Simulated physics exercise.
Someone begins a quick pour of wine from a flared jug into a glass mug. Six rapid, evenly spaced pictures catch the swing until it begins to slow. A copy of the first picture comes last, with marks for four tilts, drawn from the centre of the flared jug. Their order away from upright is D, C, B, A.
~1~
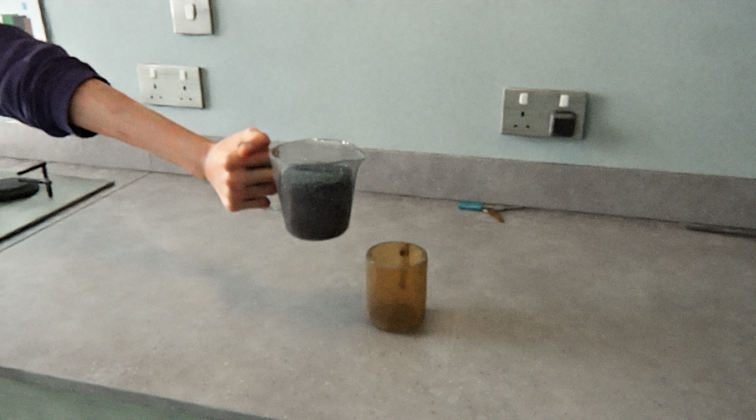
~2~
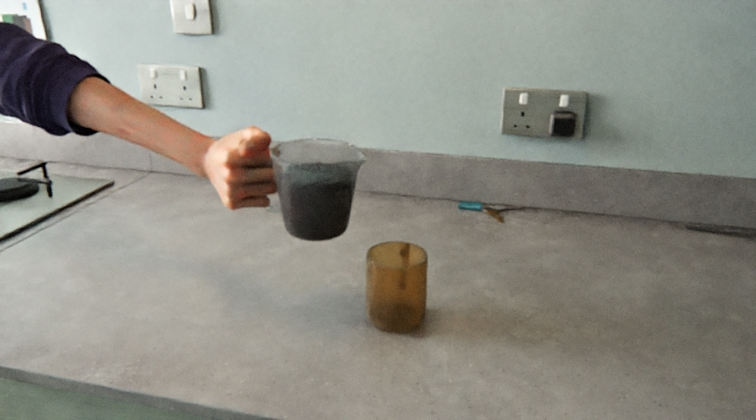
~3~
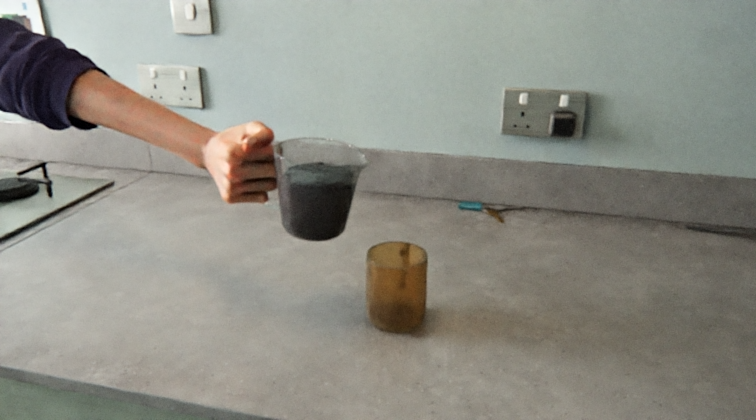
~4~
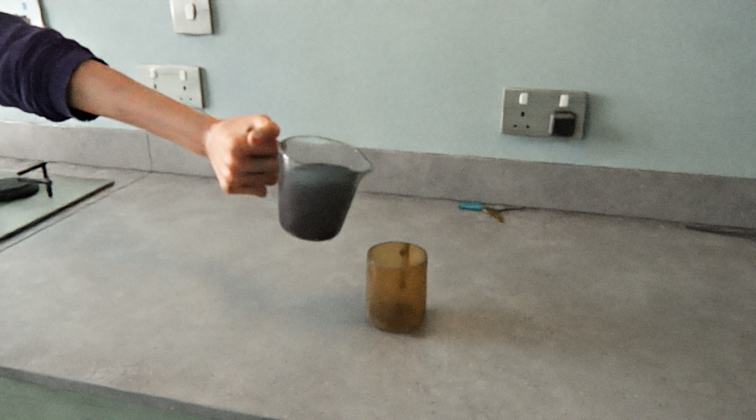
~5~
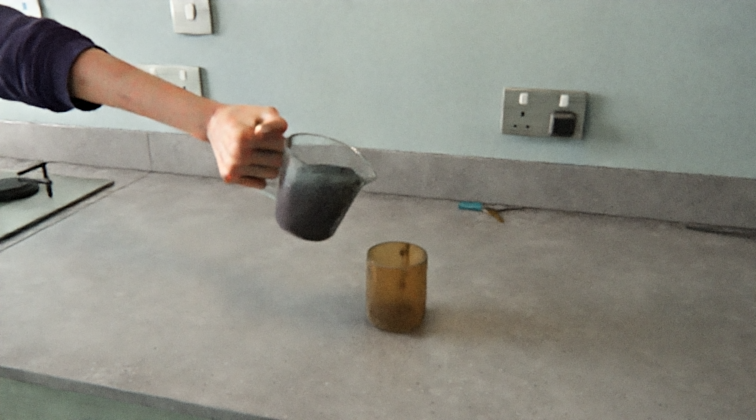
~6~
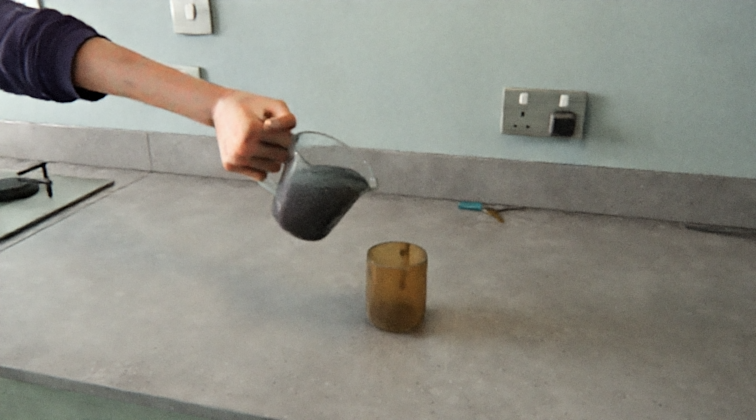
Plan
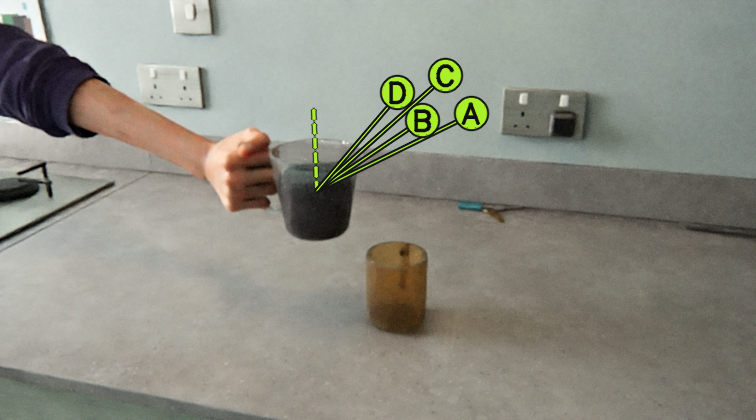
On a grey counter, a hand gradually tilts a jug of dark liquid rightward above a mug.
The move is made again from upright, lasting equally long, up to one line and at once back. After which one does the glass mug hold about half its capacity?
A works best here.
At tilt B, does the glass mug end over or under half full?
Under half.
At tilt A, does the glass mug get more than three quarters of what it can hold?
No.
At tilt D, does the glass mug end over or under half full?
Under half.
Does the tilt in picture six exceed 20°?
Yes, it does.
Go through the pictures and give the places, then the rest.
Upright, lip at (364, 158); rim of the glass mug round (397, 254); nothing has left yet.
Upright, lip at (365, 159); nothing has left yet.
Tipped about 6°, lip at (368, 163); nothing has left yet.
Tipped about 13°, lip at (371, 170); nothing has left yet.
Tipped about 21°, lip at (374, 178); nothing has left yet.
Tipped about 29°, lip at (376, 187); nothing has left yet.
On the marked copy, A at (456, 121); B at (407, 129); C at (433, 86); D at (387, 107).
Choosing A, the glass mug ends with about 50 % of what it can hold.
Choosing B, the glass mug ends with about 35 % of what it can hold.
Choosing C, the glass mug ends with about 22 % of what it can hold.
Choosing D, the glass mug ends with about 12 % of what it can hold.
